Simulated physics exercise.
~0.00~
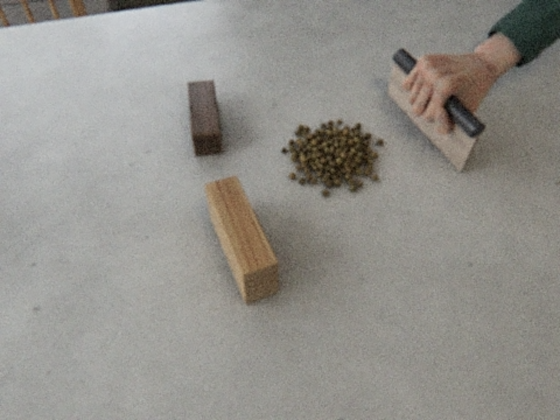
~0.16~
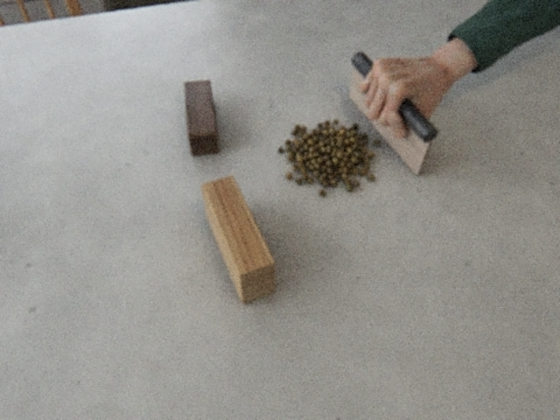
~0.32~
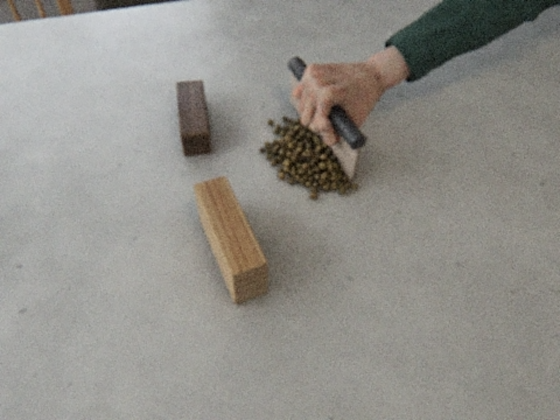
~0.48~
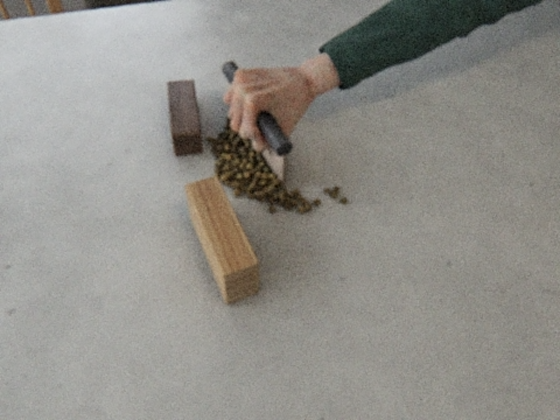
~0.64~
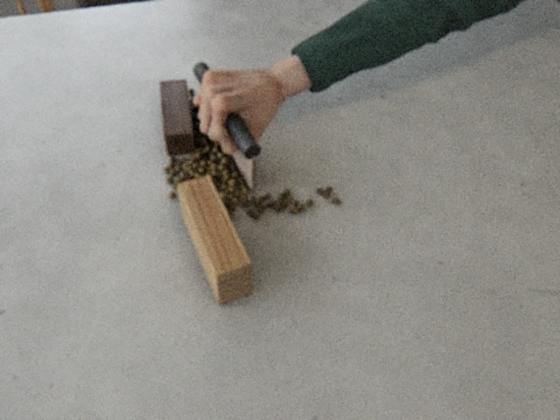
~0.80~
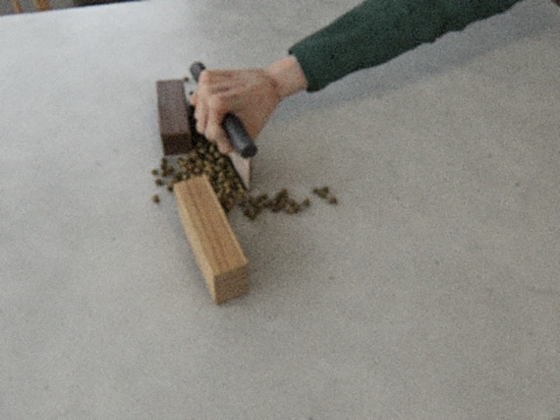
On a pale grey tabletop, a hand in a green sleeve pushes a dark-handled scraper leftward into a heap of small greenish-brown pieces, driving them toward two wooden blocks, and stops with some in the gap, most still before the blocks, and a few trailing behind.
